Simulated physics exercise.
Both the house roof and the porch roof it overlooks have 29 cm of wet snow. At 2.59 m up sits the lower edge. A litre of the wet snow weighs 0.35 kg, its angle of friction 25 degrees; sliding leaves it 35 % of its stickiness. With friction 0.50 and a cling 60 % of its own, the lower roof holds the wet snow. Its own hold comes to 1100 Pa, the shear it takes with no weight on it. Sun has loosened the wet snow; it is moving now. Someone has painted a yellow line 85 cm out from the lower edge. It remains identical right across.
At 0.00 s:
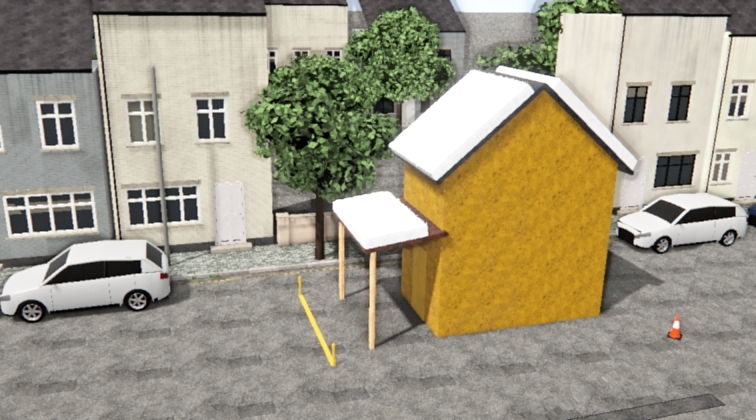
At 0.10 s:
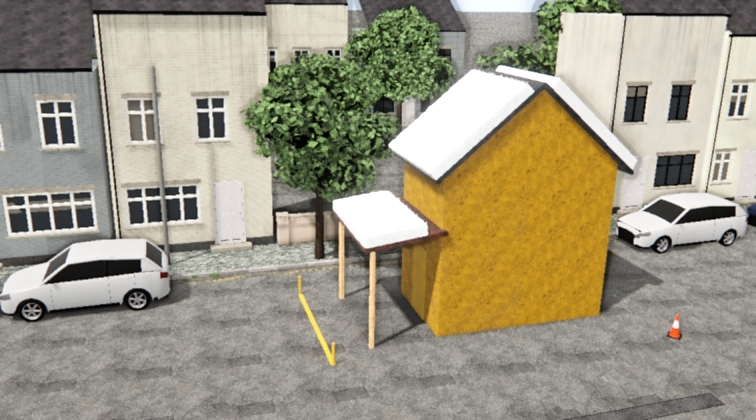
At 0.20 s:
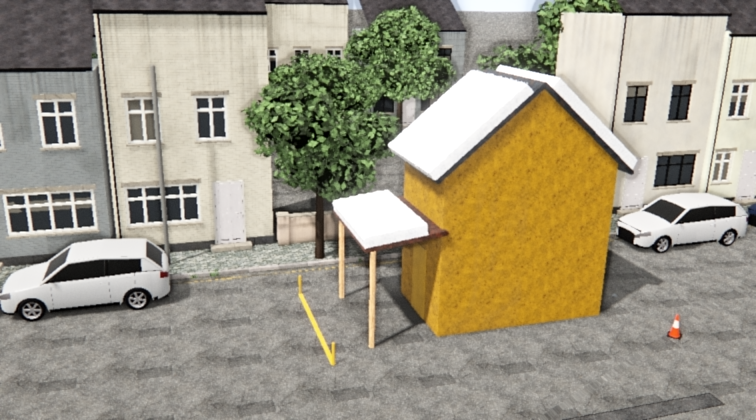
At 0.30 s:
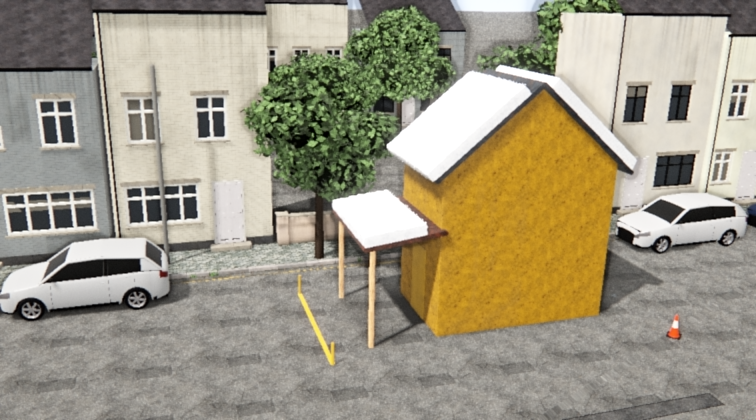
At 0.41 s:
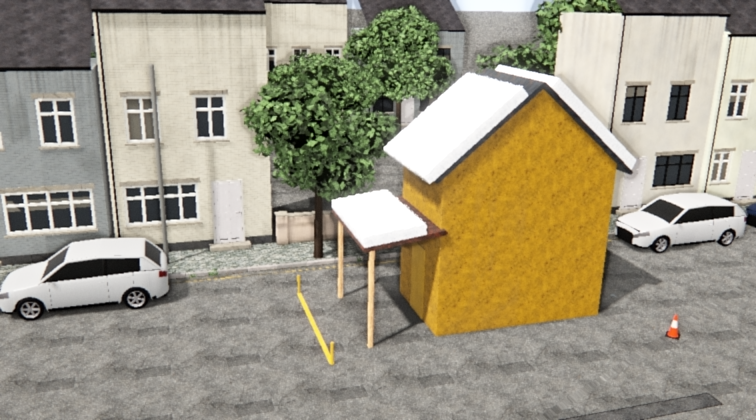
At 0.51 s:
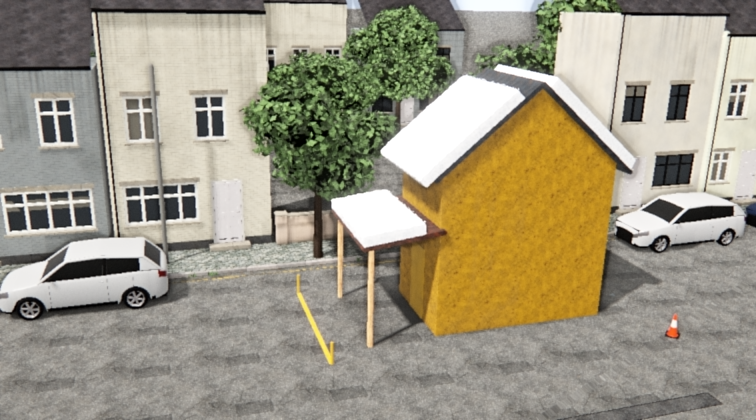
Small ochre house on a paved street with snow on its roofs, the upper left slab sliding slightly down past the eave.
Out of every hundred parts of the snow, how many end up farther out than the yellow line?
Around 20 in every hundred.
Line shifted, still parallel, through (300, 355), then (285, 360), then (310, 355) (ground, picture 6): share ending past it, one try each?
9 %, 3 %, 14 %.
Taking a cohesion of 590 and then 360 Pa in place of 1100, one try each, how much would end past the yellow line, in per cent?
You'd see 40 percent the first time and 45 percent the second.
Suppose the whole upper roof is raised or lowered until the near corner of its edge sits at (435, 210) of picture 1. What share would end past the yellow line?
In that case it would be around 0 percent.
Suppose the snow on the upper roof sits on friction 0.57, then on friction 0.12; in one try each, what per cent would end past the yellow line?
In turn about 8 %, 40 %.
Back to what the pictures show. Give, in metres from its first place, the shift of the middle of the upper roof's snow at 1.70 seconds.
It has shifted some 2.8 m.
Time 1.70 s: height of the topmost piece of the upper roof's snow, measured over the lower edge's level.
It sits some 1.6 m above the lower edge at that time.
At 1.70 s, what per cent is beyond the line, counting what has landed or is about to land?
I'd say near 0 in a hundred.
After 1.06 s, none is below the lower edge and 0 % is past the line.
After 1.70 s, none is below the lower edge and 0 % is past the line.
After 2.35 s, 24 % is below the lower edge and 7 % is past the line.
After 3.00 s, 33 % is below the lower edge and 20 % is past the line.
After 3.70 s, at the end, 33 % is below the lower edge and 20 % is past the line.
